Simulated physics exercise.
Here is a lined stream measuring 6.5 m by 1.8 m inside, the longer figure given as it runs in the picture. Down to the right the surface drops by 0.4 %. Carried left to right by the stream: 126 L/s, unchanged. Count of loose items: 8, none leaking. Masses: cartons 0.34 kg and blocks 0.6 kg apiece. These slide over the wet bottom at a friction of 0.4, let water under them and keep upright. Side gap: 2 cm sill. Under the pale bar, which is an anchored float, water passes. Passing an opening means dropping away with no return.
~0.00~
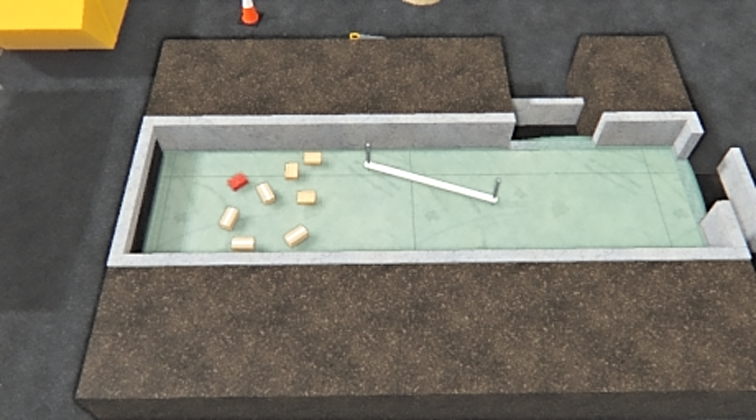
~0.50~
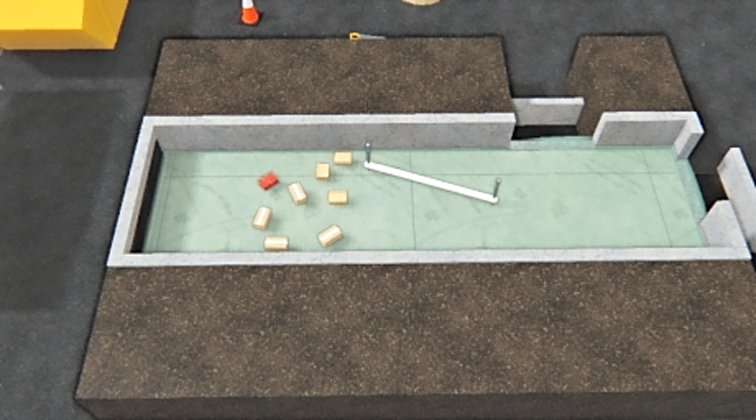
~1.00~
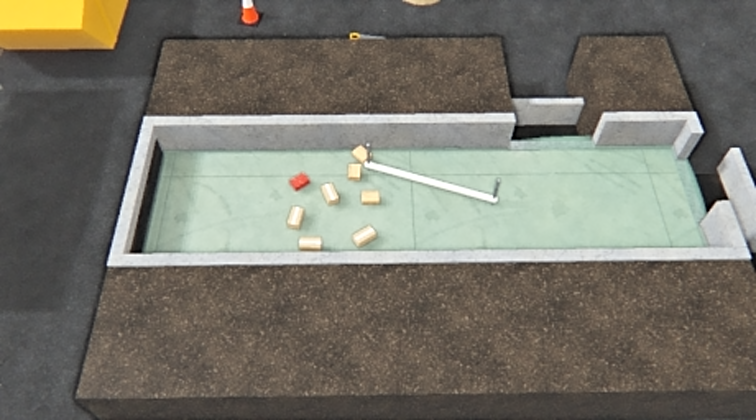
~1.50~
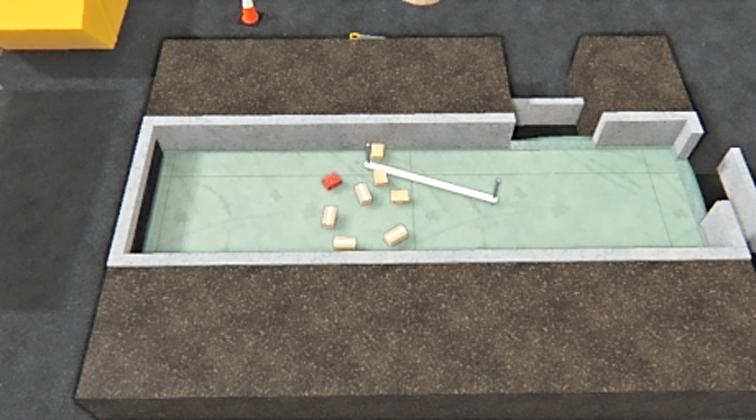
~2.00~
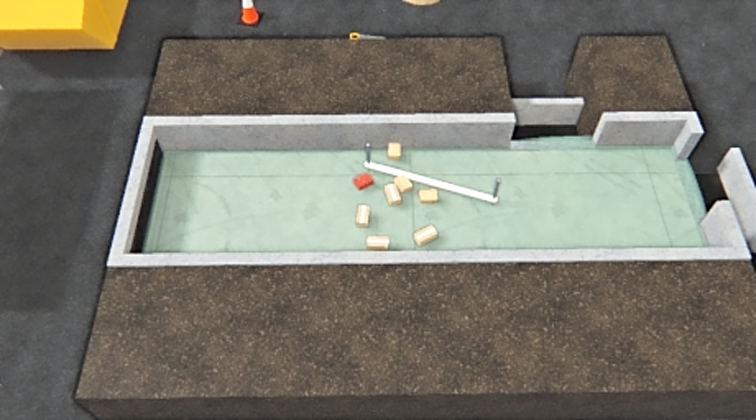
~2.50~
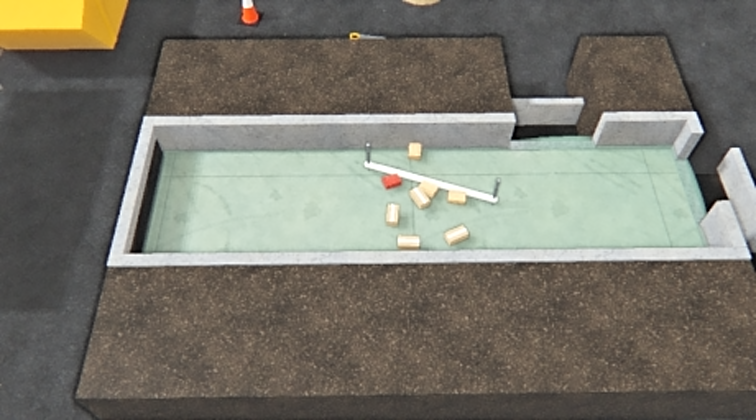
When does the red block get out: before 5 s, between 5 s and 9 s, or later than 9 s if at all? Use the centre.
Later than 9 s, if at all.
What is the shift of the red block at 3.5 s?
Displacement by then near 250 cm.
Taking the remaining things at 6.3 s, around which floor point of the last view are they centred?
Somewhere near (593, 220).
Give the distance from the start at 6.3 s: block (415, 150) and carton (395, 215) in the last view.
The first one: Gone out. The second one: 400 cm.
After 3.5 s the red block is near (440, 192), 2.5 m from its start, afloat; 0 of 8 are out; 8 afloat.
After 6.3 s the red block is near (559, 209), 3.9 m from its start, afloat; 1 of 8 are out; 7 afloat.
After 10.0 s the red block is near (680, 183), 5.4 m from its start, afloat; 6 of 8 are out; 2 afloat.
After 14.0 s the red block has gone out (at 10.3 s); 8 of 8 are out; 0 afloat.
